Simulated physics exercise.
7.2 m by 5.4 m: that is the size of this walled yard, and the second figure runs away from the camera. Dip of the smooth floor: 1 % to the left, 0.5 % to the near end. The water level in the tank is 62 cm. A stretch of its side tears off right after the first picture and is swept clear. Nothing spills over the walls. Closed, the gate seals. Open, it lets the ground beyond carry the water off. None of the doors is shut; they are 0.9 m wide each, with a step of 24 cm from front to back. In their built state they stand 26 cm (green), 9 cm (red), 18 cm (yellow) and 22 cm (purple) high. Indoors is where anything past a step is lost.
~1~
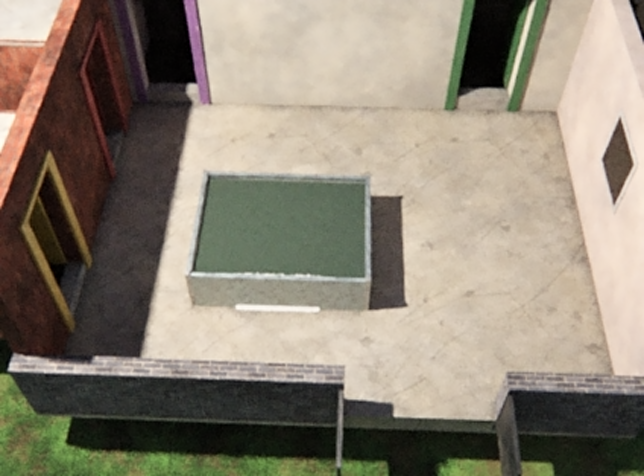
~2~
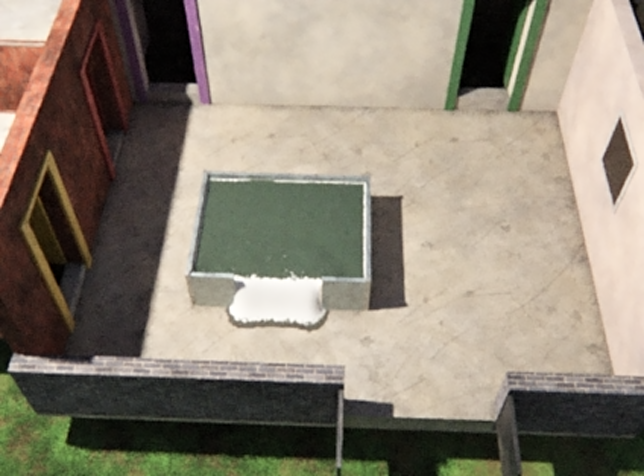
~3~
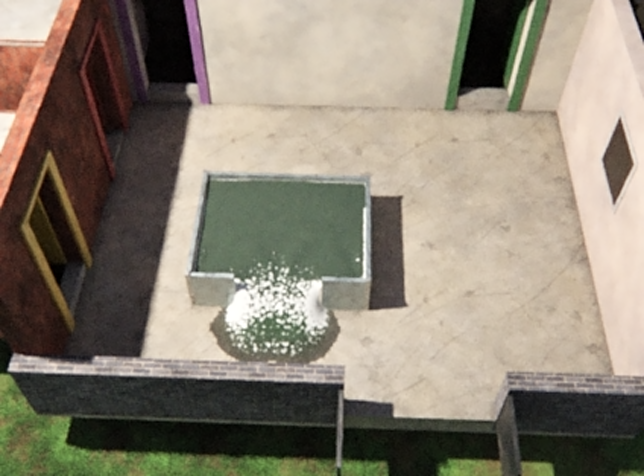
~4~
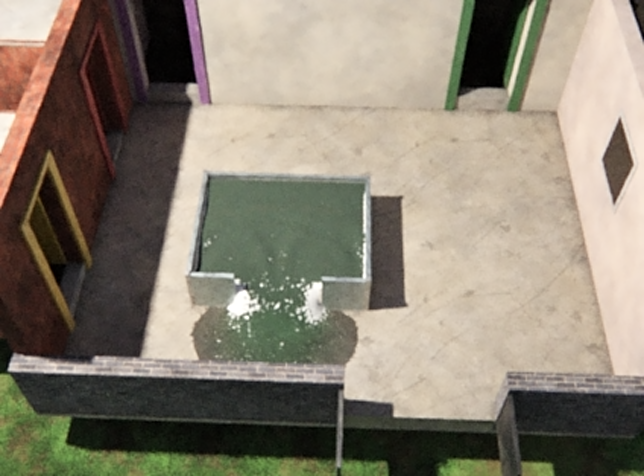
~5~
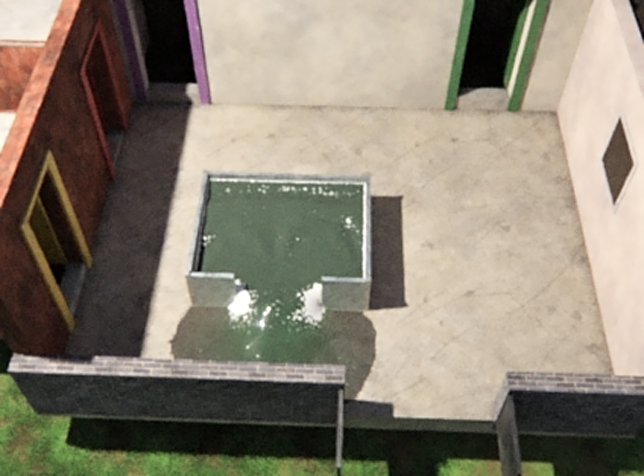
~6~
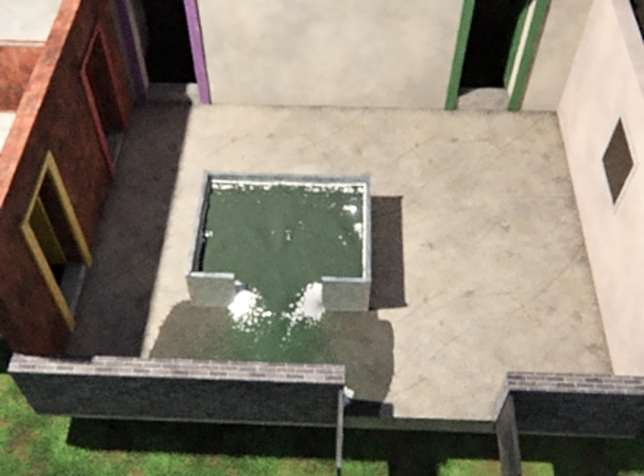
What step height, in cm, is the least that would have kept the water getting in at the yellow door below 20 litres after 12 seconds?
The least height is about 13 cm.
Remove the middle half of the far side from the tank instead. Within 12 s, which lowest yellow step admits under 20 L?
Estimate: Near 7.5 cm.
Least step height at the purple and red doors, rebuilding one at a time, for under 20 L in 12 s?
Some 11.5 cm for purple, some 8.0 cm for red.
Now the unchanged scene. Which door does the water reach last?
The answer is the green door.
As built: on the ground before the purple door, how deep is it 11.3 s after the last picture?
It stands about 7.0 centimetres deep.
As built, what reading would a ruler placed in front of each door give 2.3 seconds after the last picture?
Depths in cm: Green 0, red 3, yellow 18, purple 0.
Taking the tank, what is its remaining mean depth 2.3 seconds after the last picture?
The mean depth is about 27 cm.
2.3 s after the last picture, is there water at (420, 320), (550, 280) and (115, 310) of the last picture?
Status: Submerged / submerged / submerged.
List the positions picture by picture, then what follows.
In the first picture, the tank at (283, 227) is whole and still, 62 cm deep; the yellow door at (61, 252) is dry.
In the second picture, water pours out at (279, 295) and has run 0.3 m, to (237, 321); about 8 cm deep outside, 62 cm at the back.
In the third picture, water pours out at (279, 297) and has run 0.8 m, to (246, 356); about 11 cm deep outside, 62 cm at the back.
In the fourth picture, water pours out at (279, 297) and has run 1.3 m, to a hidden place; about 8 cm deep outside, 61 cm at the back.
In the fifth picture, water pours out at (279, 297) and has run 1.4 m, to a hidden place; about 7 cm deep outside, 55 cm at the back.
In the sixth picture, the gap is at (279, 296), the front 1.7 m out at a hidden place; the back of the tank holds 54 cm; 1.6 m in a straight line remain to the yellow door at (61, 252).
Then, 0.7 s after the last picture water covers 15 % of the floor, deepest (46 cm) near (266, 395); it has not reached the yellow door.
Then, 2.3 s after the last picture water covers 45 % of the floor, deepest (30 cm) near (55, 388); 18 cm at the yellow door, 1 litre in over its 18 cm step.
Then, 11.3 s after the last picture water covers 95 % of the floor, deepest (10 cm) near (55, 388); 6 cm at the yellow door, 2 litres in over its 18 cm step.
At the yellow door as built, the water peaked near 19 cm, 2.1 s after the last picture.
With a step of 11 cm, 36 litres would have come in within the 12 s; with 15 cm, 9 litres. So under 20 litres takes about 13 cm.
